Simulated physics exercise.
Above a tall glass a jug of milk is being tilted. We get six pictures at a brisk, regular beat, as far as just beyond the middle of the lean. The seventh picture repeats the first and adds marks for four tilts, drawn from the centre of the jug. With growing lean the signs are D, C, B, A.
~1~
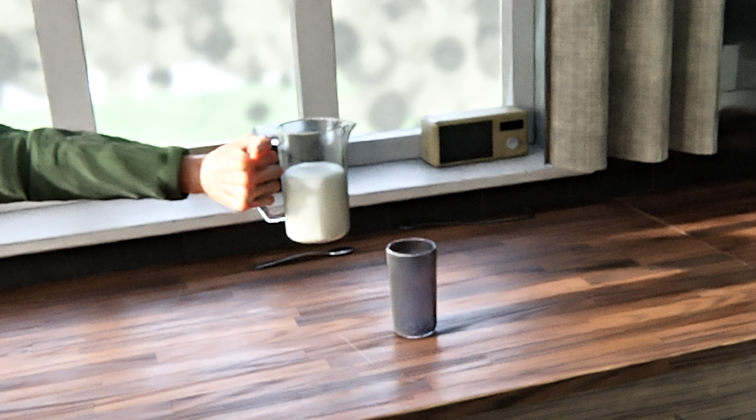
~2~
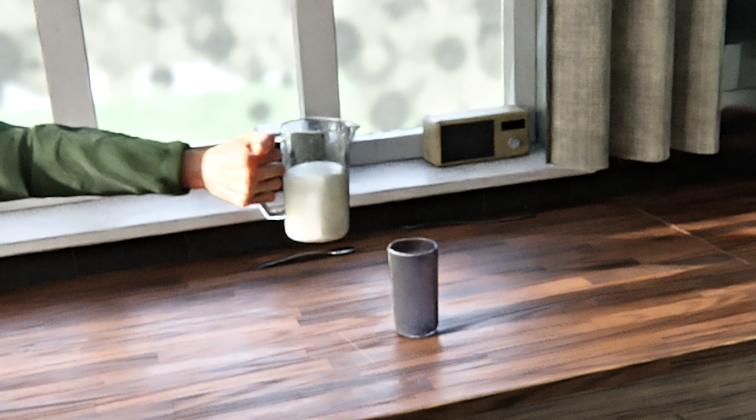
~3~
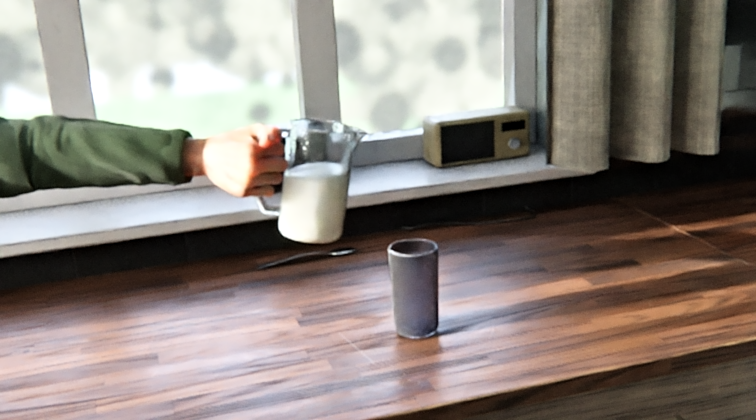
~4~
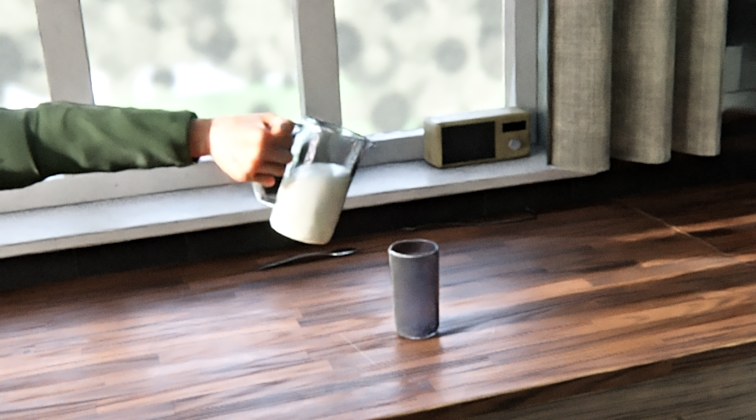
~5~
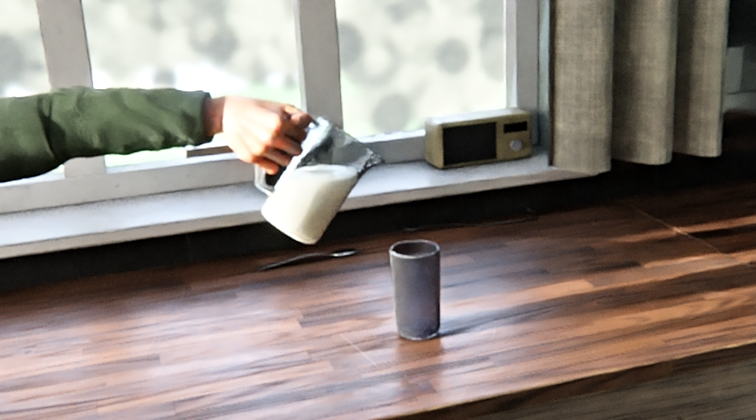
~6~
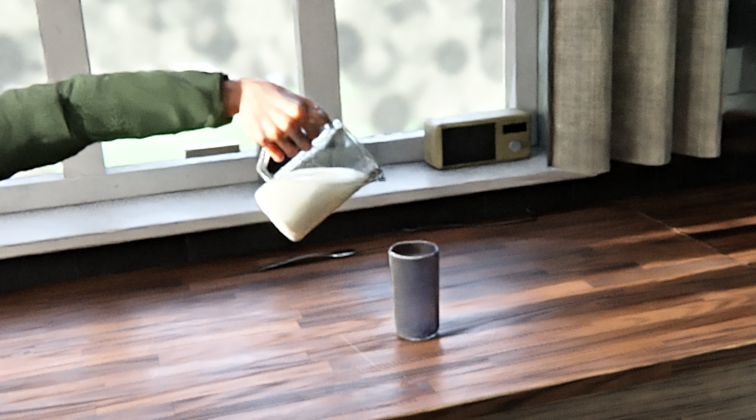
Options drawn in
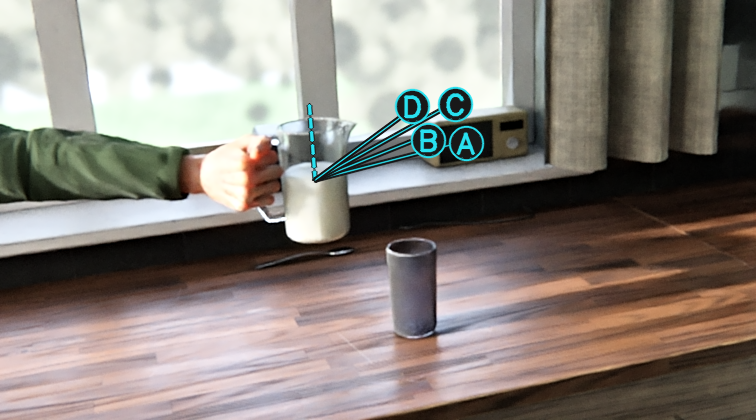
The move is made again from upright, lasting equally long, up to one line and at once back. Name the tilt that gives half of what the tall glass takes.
B works best here.
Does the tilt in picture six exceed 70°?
No, it does not.
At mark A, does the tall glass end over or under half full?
Over half.
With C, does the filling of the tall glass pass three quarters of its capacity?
No.
On the marked copy, A at (449, 145); B at (410, 141); C at (439, 110); D at (399, 117).
For mark A, the tall glass ends with about 76 % of what it can hold.
For mark B, the tall glass ends with about 53 % of what it can hold.
For mark C, the tall glass ends with about 29 % of what it can hold.
For mark D, the tall glass ends with about 13 % of what it can hold.
